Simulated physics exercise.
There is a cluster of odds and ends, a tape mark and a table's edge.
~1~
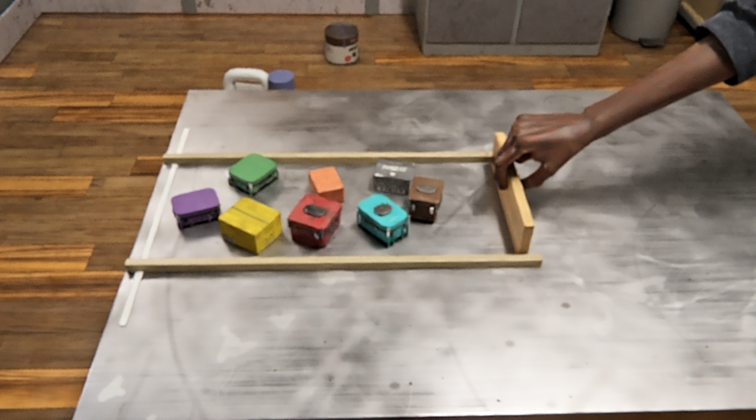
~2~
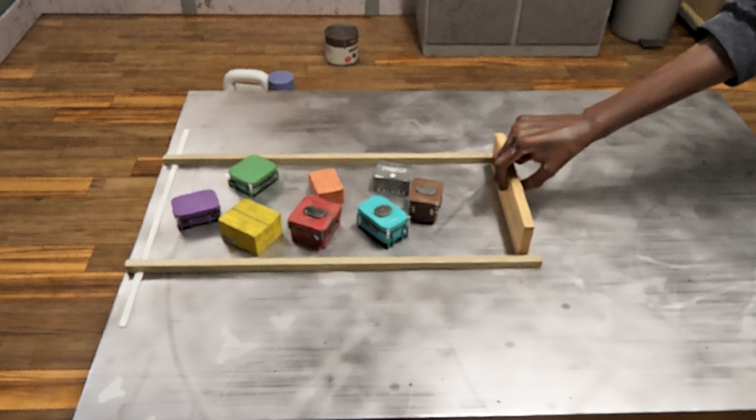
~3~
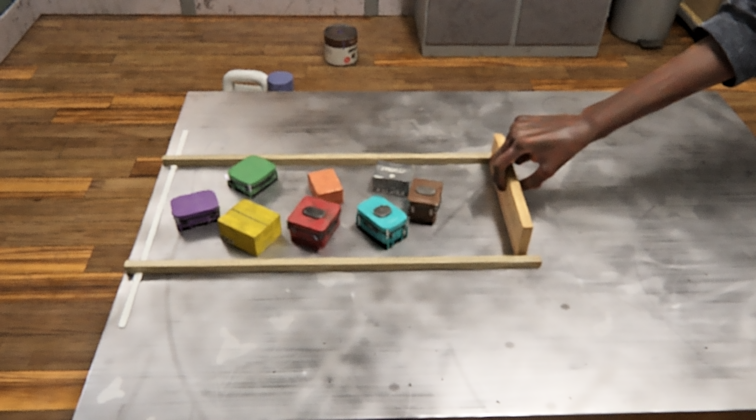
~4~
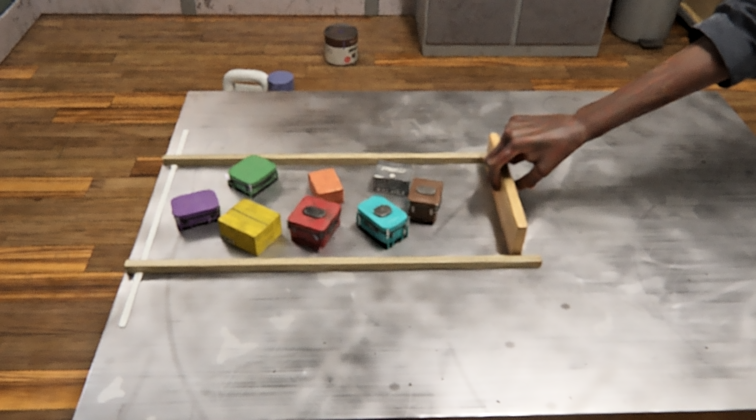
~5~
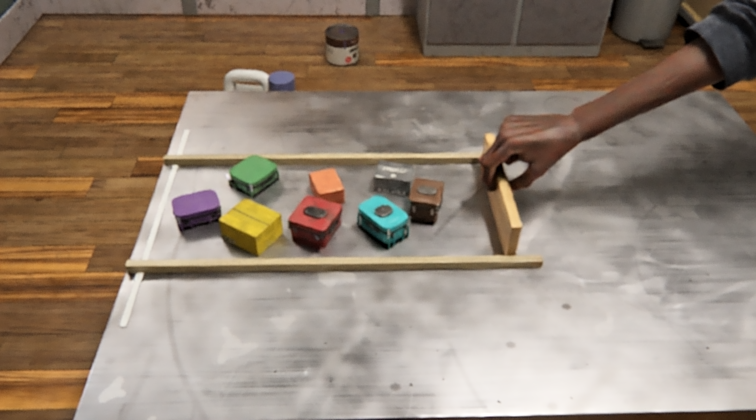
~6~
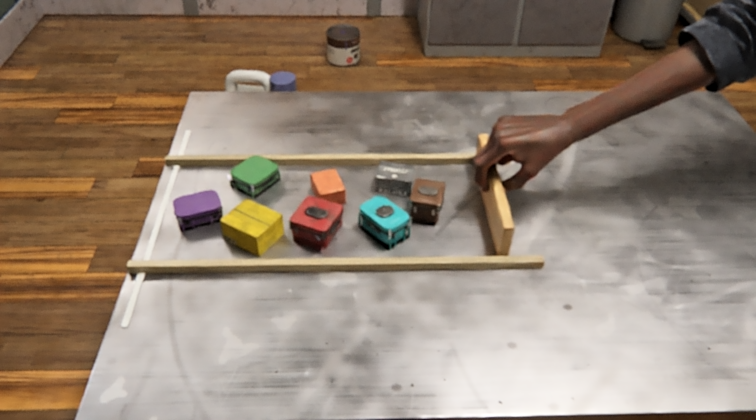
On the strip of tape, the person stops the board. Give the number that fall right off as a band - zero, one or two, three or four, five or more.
The answer is five or more.
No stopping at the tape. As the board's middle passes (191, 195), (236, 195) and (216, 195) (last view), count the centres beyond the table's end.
First 5, next 2, last 2.
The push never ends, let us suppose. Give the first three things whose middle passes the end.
Order noted: Purple case, then yellow box, then red case.
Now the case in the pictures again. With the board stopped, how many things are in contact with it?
The answer is 1.
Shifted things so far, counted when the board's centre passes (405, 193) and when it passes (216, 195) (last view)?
Tally: 3; 8.
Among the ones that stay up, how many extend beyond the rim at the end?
Answer: 1.
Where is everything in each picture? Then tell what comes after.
Purple case (197, 209); green case (253, 175); yellow box (251, 225); board (510, 191); tape (160, 210), in the first picture.
Green case (253, 176); brown case (425, 201), in the second picture.
Yellow box (250, 227); board (509, 192), in the third picture.
Purple case (196, 210); grey box (393, 178), in the fourth picture.
Green case (254, 176); orange block (327, 188), in the fifth picture.
Purple case (198, 210); green case (255, 177); yellow box (253, 227); board (492, 193); tape (162, 212), in the sixth picture.
Soon after, none off yet; purple case at rest near (198, 210); green case at rest near (255, 177); yellow box at rest near (253, 227).
After that, none off yet; purple case tilting well over near (136, 214); green case displaced about its own width near (216, 173); yellow box displaced well along near (154, 227).
In the end, the number that fall off is five or more; gone, grey box, turquoise case, orange block, red case, yellow box, green case and purple case.
